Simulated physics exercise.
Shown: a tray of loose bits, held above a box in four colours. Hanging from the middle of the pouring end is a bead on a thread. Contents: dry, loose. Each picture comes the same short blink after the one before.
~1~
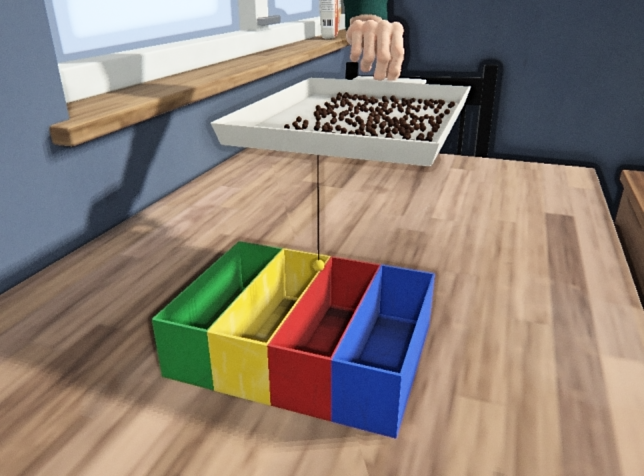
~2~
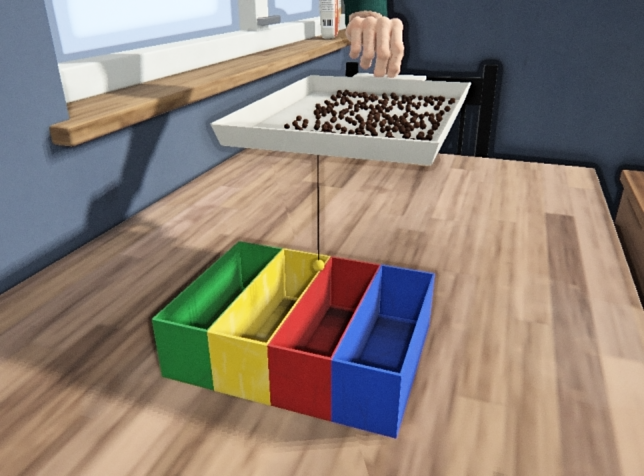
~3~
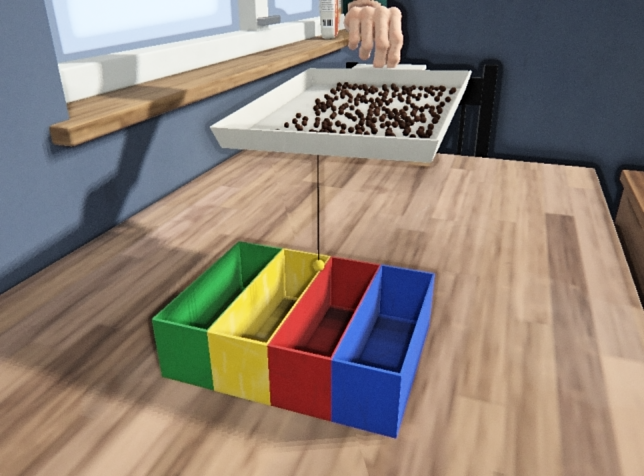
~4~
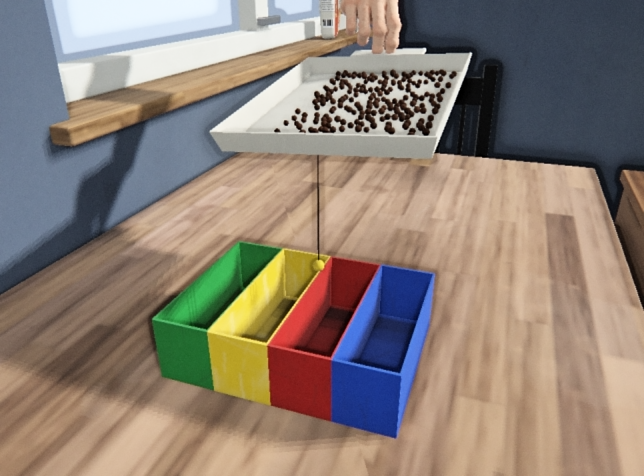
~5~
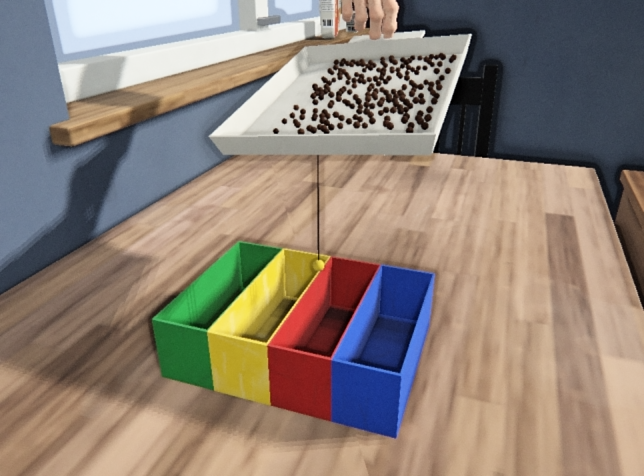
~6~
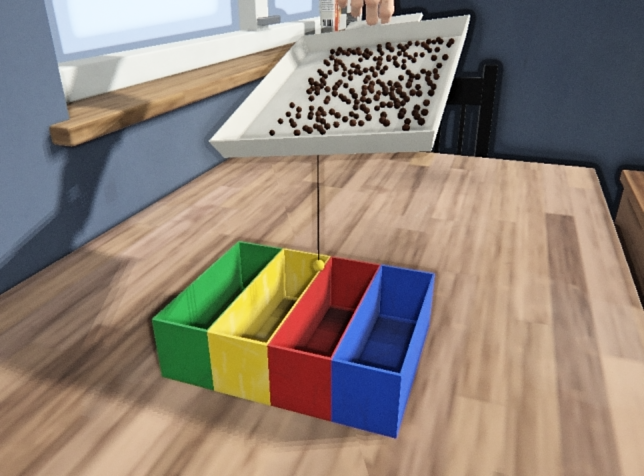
A hand raised the far side of a white tray of small dark berries, tilting it steadily toward its near left corner above a green, yellow, red and blue box, and the berries shifted slightly.
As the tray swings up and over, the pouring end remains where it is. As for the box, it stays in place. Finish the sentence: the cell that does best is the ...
... Green cell.
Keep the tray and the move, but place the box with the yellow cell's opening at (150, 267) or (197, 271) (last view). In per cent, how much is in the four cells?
Around 100 percent the first time, around 100 percent the second.
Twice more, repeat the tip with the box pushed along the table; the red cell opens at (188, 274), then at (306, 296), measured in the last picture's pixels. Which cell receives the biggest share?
The first placement favours the blue cell, while the second favours that green cell.
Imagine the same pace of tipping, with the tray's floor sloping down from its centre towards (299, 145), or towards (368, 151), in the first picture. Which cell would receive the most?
The first time it is the green one, and the second time it is the cell in blue.
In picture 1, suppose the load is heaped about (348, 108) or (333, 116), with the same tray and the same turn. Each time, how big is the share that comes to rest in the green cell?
Around 90 in a hundred the first time, around 90 in a hundred the second.
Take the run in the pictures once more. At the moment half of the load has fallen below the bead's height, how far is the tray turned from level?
About 100° of tilt.
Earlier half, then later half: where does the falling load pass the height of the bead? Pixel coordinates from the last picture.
The opening part goes through (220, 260); what follows goes through (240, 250).
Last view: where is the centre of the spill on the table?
Check roughly (146, 335) and you'll find the middle.
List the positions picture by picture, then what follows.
Corners of the pouring end near (220, 122) and (433, 141), level; middle of the load near (378, 117), allspice berries; bead on its thread near (319, 266); green cell near (183, 349); yellow cell near (239, 362); red cell near (300, 377); blue cell near (365, 393), in the first picture.
Corners of the pouring end near (219, 123) and (432, 140), level; middle of the load near (378, 115), in the second picture.
Corners of the pouring end near (219, 125) and (432, 138), tipped barely, lowest at the left corner; middle of the load near (378, 109), in the third picture.
Corners of the pouring end near (218, 129) and (431, 134), tipped a little, lowest at the left corner; middle of the load near (377, 100), in the fourth picture.
Corners of the pouring end near (217, 134) and (429, 131), tipped a little, lowest at the left corner; middle of the load near (376, 91), in the fifth picture.
Corners of the pouring end near (217, 138) and (428, 128), tipped clearly, lowest at the left corner; middle of the load near (372, 84), a little on the move; green cell near (183, 349); yellow cell near (239, 362); red cell near (300, 377); blue cell near (365, 393), in the sixth picture.
Shortly afterwards, tray tipped steeply; the bulk on the tray; only a few in the green cell; near a quarter falling or outside the box.
Next, tray tipped past a quarter turn; near a quarter on the tray; near half in the green cell; only a few in the yellow cell; near a quarter falling or outside the box.
Some moments later, tray tipped past a quarter turn; the bulk in the green cell; only a few in the yellow cell; a little falling or outside the box.
In the end, tray tipped past a quarter turn; the bulk in the green cell; only a few in the yellow cell; none at all in the blue cell; none at all in the red cell; a little outside the box.
